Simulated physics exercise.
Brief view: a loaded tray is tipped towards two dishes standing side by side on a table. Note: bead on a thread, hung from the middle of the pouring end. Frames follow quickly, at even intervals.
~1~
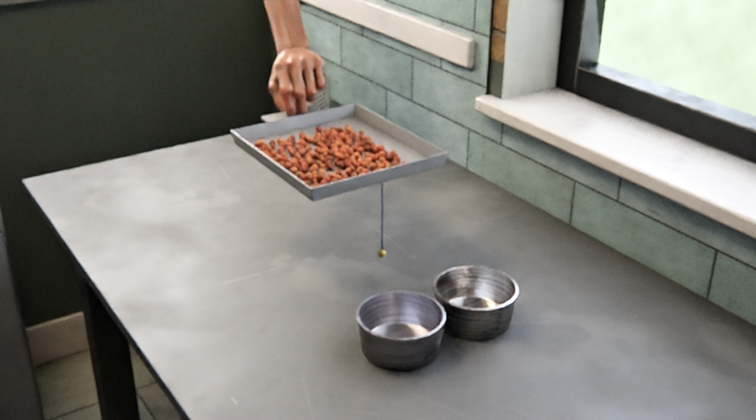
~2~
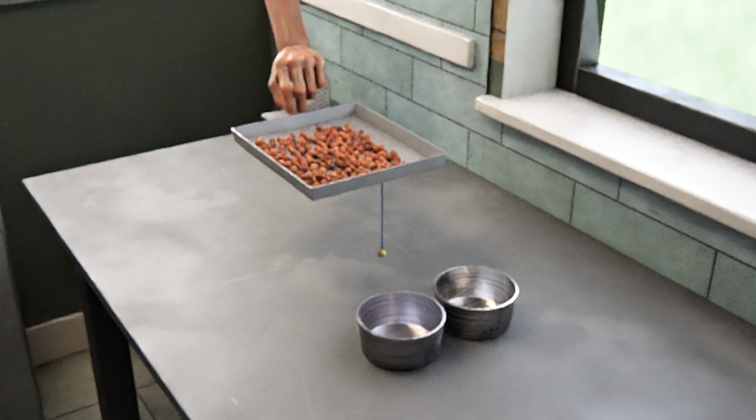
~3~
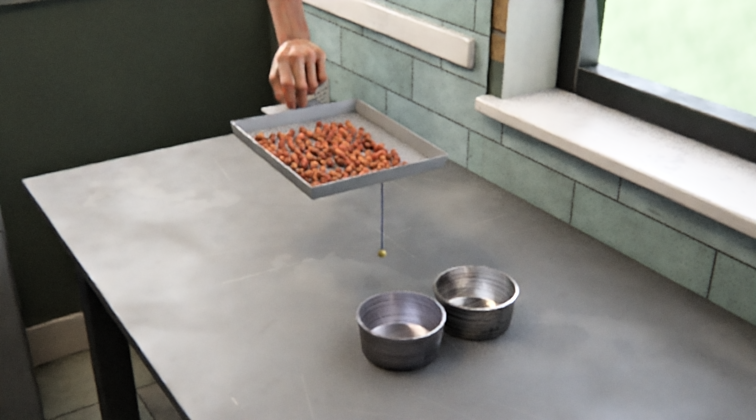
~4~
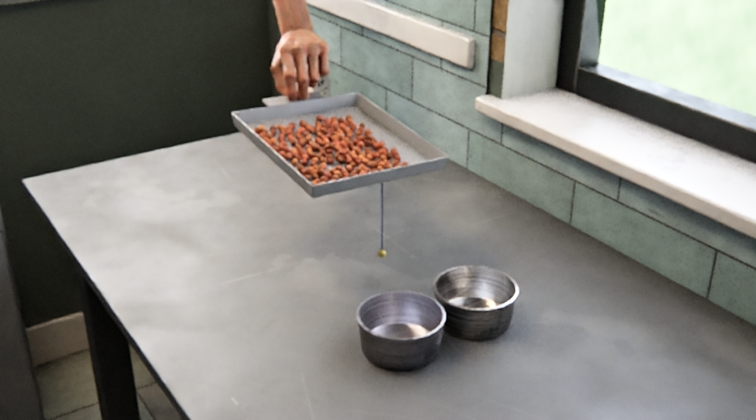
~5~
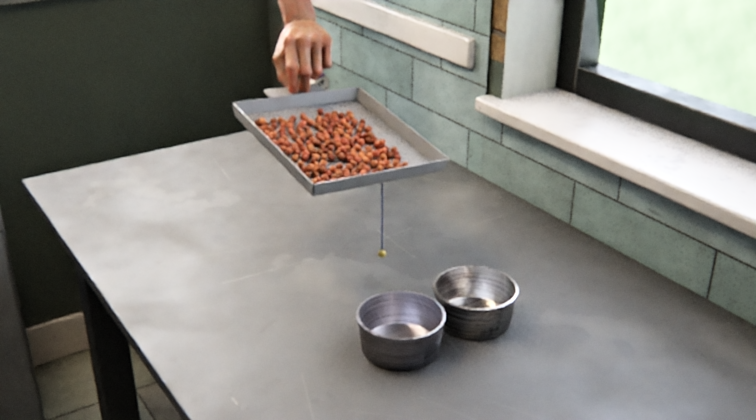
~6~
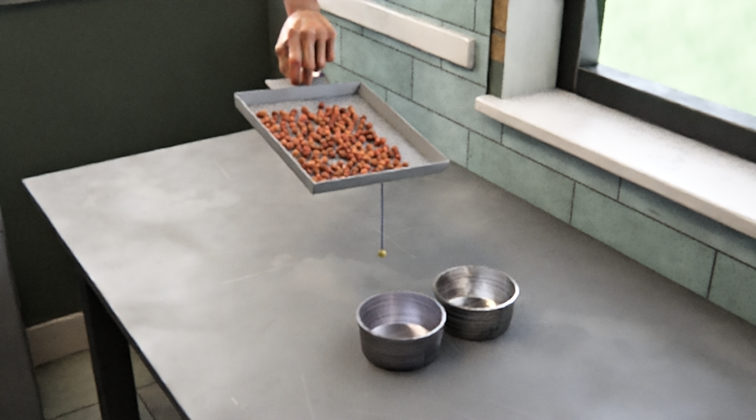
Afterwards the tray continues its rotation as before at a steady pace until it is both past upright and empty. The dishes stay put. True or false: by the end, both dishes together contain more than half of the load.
False.
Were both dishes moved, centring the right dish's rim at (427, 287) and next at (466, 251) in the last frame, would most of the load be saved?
Well, a minority share the first time and a majority share the next.
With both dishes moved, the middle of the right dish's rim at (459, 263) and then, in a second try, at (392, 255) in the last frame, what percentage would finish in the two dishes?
70 and 20 in a hundred.
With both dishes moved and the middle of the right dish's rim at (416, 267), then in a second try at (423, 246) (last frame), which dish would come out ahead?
Result, first place: The righthand one; second place: The righthand one.
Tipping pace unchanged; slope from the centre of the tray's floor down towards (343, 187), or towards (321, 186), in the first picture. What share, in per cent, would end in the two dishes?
In turn 10 and 0 in a hundred.
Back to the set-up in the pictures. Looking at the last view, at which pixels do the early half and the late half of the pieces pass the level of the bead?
Starting near (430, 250), moving on to near (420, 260).
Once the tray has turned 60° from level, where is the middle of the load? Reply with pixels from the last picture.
The centre of the load shows up near (385, 146) in the last view.
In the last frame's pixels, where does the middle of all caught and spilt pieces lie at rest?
Near (437, 291), more or less.
Shortly afterwards, tray tipped steeply; all but a few on the tray; only a few in the air.
Next, tray tipped right over; all but a few on the tray; only a few outside both; only a few in the air.
Some moments later, tray tipped past a quarter turn; a little in the left dish; a little in the right dish; the bulk outside both.
In the end, tray tipped past a quarter turn; a little in the left dish; a little in the right dish; the bulk outside both.
